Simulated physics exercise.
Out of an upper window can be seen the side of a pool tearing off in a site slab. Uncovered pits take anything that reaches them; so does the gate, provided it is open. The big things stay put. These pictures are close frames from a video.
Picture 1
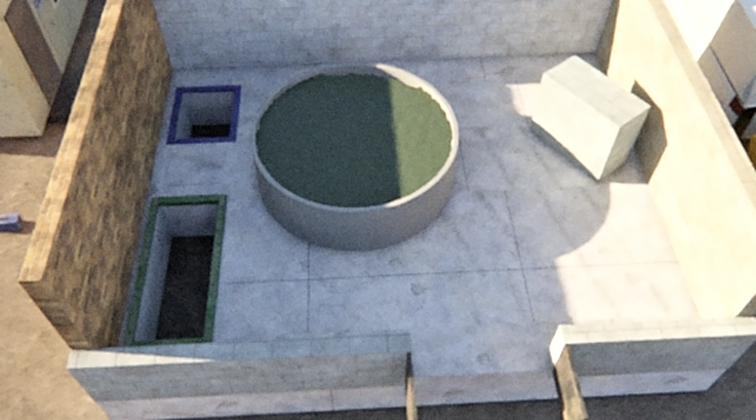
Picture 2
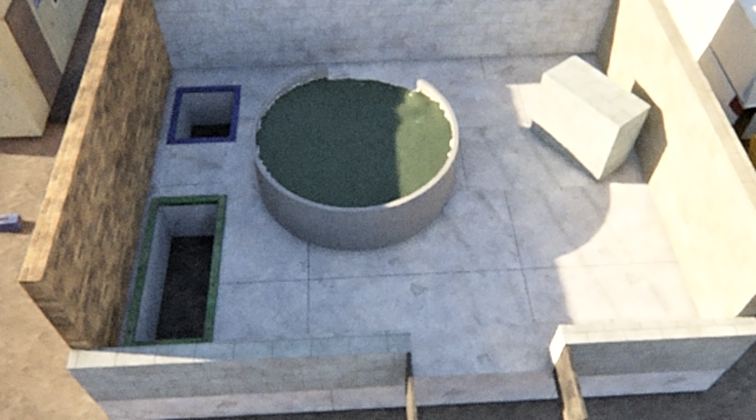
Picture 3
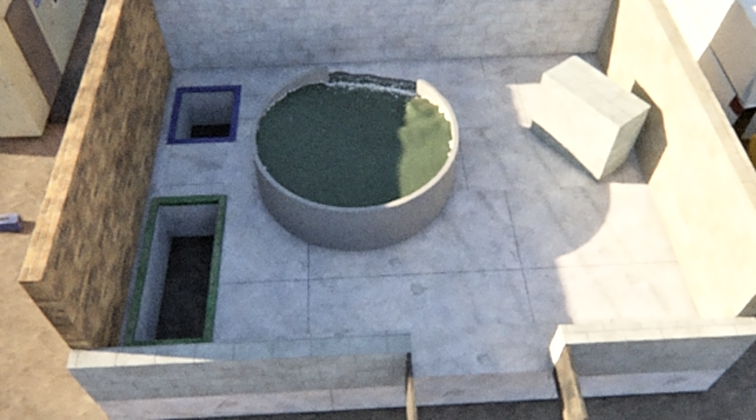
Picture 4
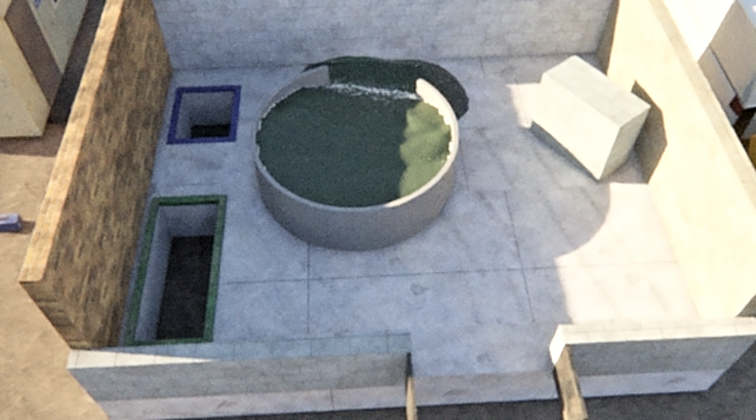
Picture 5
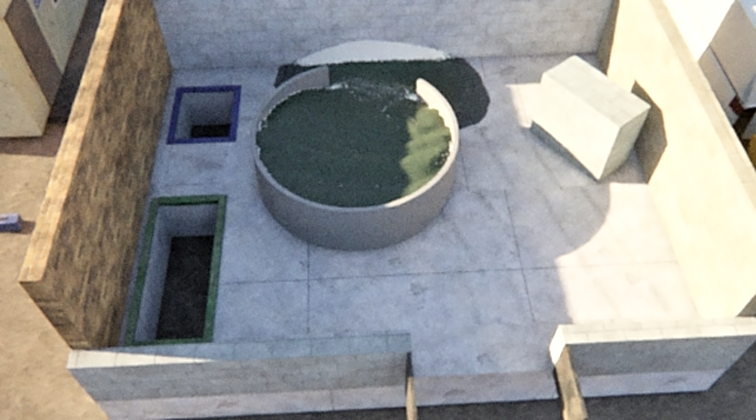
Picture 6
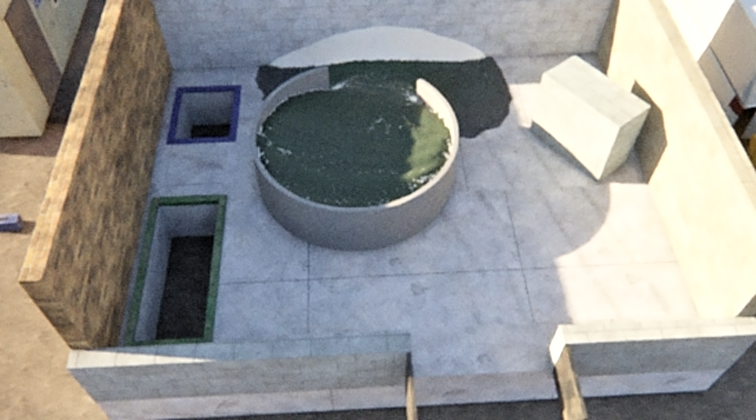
A round pool of dark green water in a walled yard breaking open at its far side, water spreading across the slab.
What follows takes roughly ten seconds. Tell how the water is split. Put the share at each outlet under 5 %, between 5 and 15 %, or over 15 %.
When it is over, the gate has between 5 and 15 %, the blue pit has over 15 %, the green pit has under 5 %.
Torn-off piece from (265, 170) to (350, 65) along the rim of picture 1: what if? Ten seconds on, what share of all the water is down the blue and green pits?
Lab note - share by pit: Blue 70 %, green 14 %.
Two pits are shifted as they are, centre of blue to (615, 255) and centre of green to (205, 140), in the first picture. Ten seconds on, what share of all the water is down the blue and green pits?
For blue, 12 in a hundred; for green, 20 in a hundred.
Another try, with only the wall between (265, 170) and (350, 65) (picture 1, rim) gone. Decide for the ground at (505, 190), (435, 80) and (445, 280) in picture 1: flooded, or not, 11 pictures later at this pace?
First point spared, second point swamped, third point spared.
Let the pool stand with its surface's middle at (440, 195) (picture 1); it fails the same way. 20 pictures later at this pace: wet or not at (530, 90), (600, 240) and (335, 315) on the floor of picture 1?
In turn: Wet, flooded, free of water.
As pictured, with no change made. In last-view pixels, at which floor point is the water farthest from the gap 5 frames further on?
Roughly (591, 57).
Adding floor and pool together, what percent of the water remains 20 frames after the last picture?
About 90 %.
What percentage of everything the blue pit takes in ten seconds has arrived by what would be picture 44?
Share by then: 70 in a hundred.
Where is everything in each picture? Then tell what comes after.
In the first frame, the round pool at (355, 134) is whole and still.
In the second frame, the front is at a hidden place, out from the gap on the round pool's far side.
In the third frame, the front is at a hidden place, out from the gap on the round pool's far side.
In the fourth frame, the front is at (317, 63), out from the gap on the round pool's far side.
In the fifth frame, the front is at (456, 58), out from the gap on the round pool's far side.
In the sixth frame, the front is at (488, 57), out from the gap on the round pool's far side.
A moment on, water covers 20 % of the floor; the gate 0 %, the blue pit 0 %, the green pit 0 %.
Next, water covers 35 % of the floor; the gate 0 %, the blue pit 2 %, the green pit 0 %.
Then, water covers 55 % of the floor; the gate 0 %, the blue pit 9 %, the green pit 0 %.
Later, water covers 85 % of the floor; the gate 1 %, the blue pit 18 %, the green pit 1 %.
In the end, water covers 95 % of the floor; the gate 9 %, the blue pit 26 %, the green pit 2 %.
